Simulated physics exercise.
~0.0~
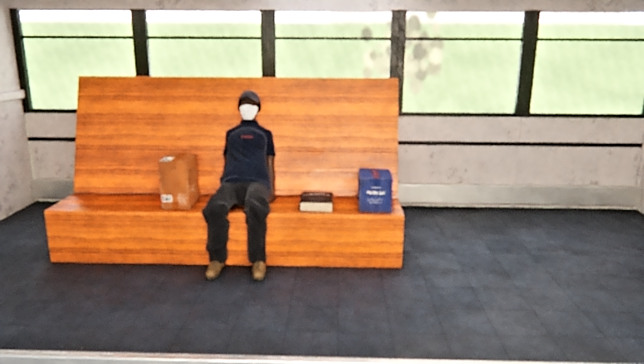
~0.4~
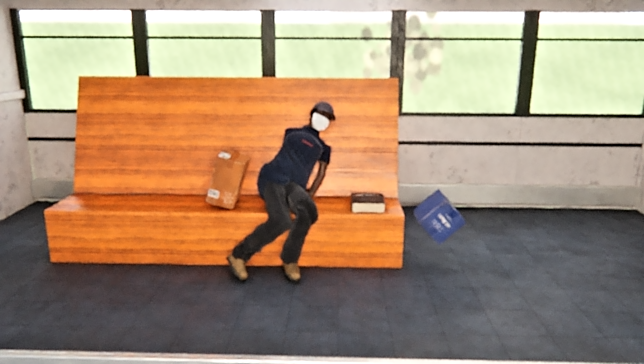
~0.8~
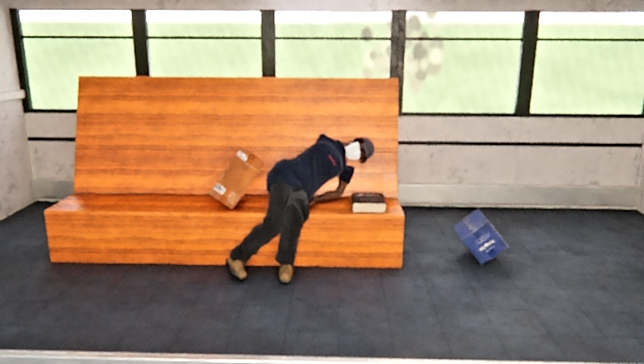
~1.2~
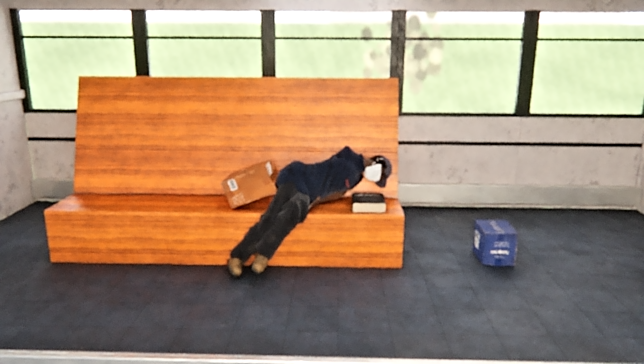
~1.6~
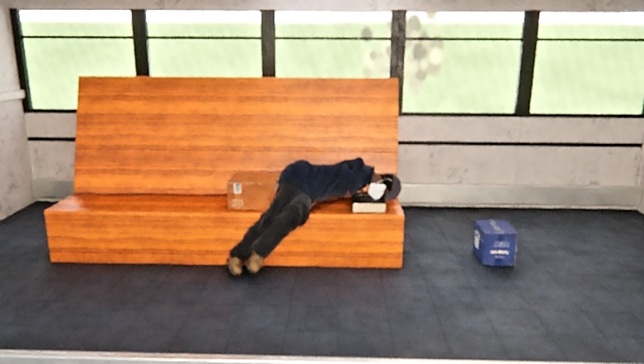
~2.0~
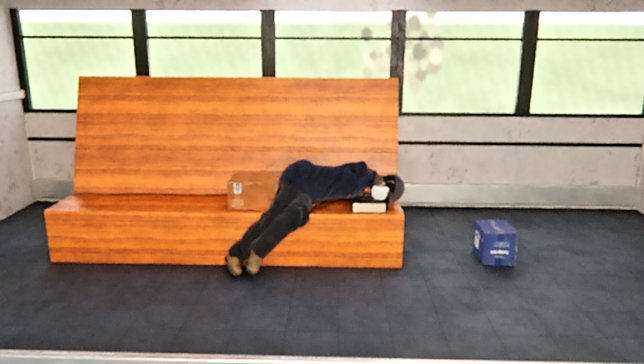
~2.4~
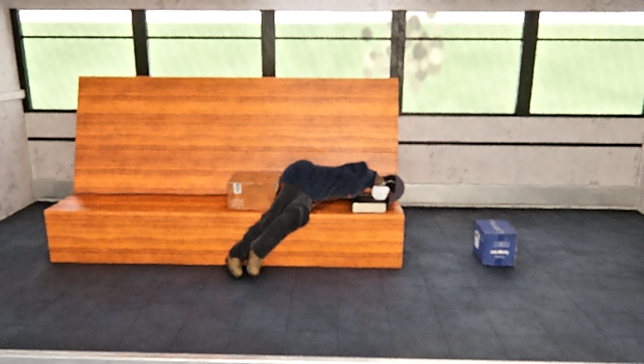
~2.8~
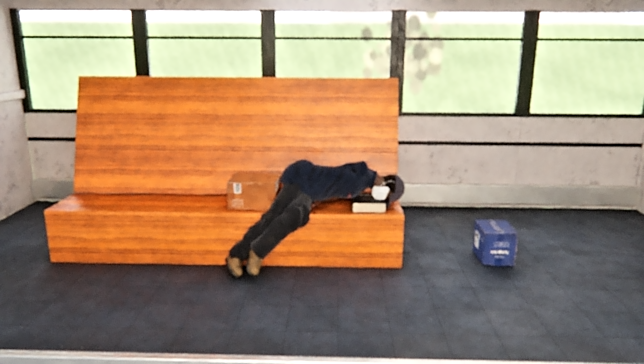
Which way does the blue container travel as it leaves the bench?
The blue container moves to the right, tumbling off the end of the bench and down to the floor.
